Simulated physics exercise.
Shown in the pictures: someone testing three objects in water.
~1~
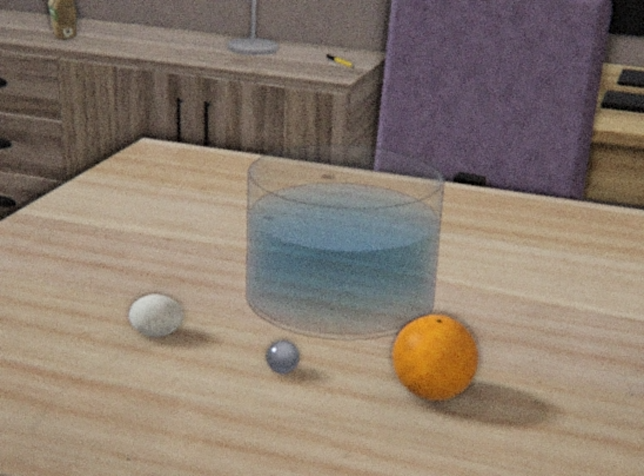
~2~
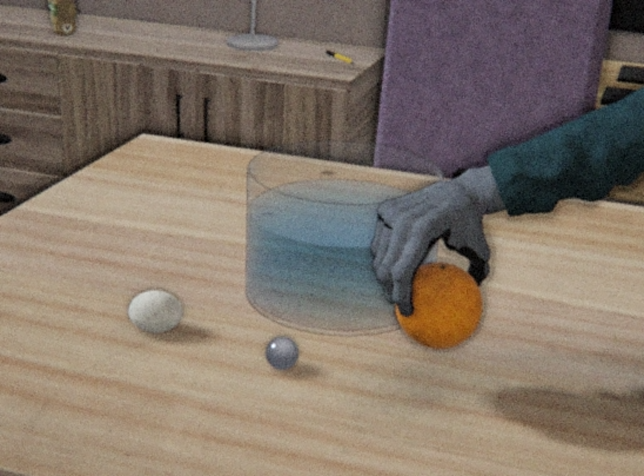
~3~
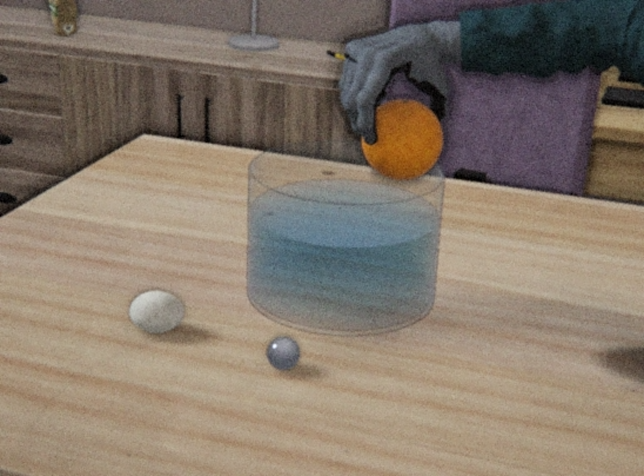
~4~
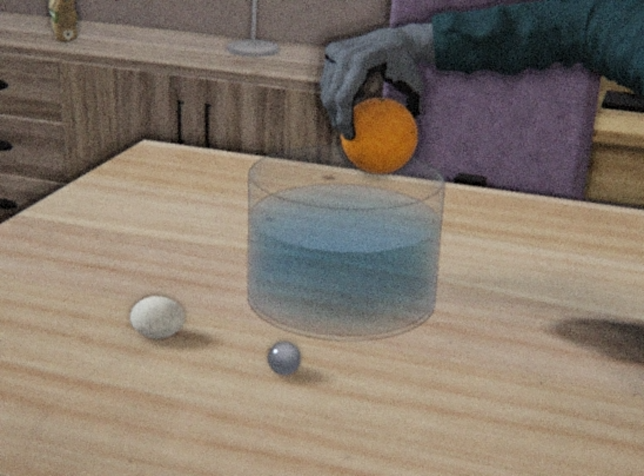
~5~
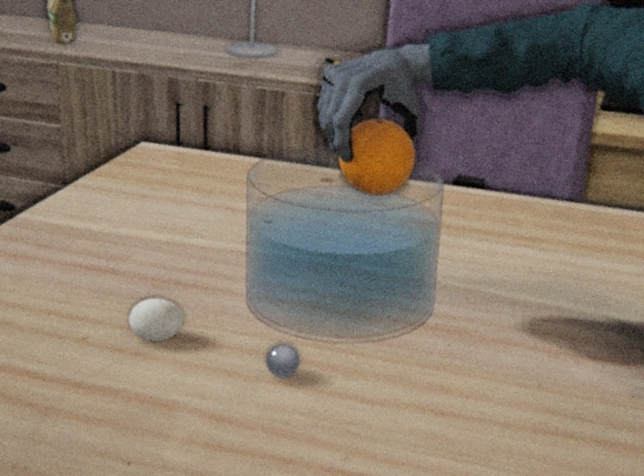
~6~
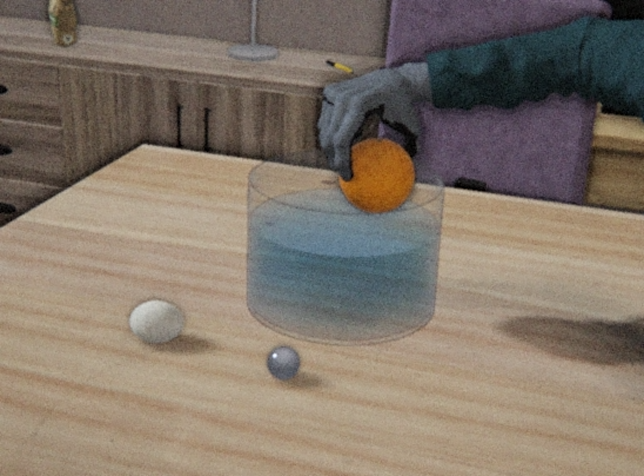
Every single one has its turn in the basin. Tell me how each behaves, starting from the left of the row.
Left one lies at the bottom, middle one lies at the bottom, right one rests at the top.
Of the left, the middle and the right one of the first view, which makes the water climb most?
It has to be the far-right piece.
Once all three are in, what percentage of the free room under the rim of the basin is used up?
Result: 20 %.
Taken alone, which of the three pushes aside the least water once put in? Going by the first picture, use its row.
The central one.
Shortly, the orange bobs at the top.
Then, the steel ball ends at the bottom.
At the finish, the egg ends at the bottom; afloat, orange.
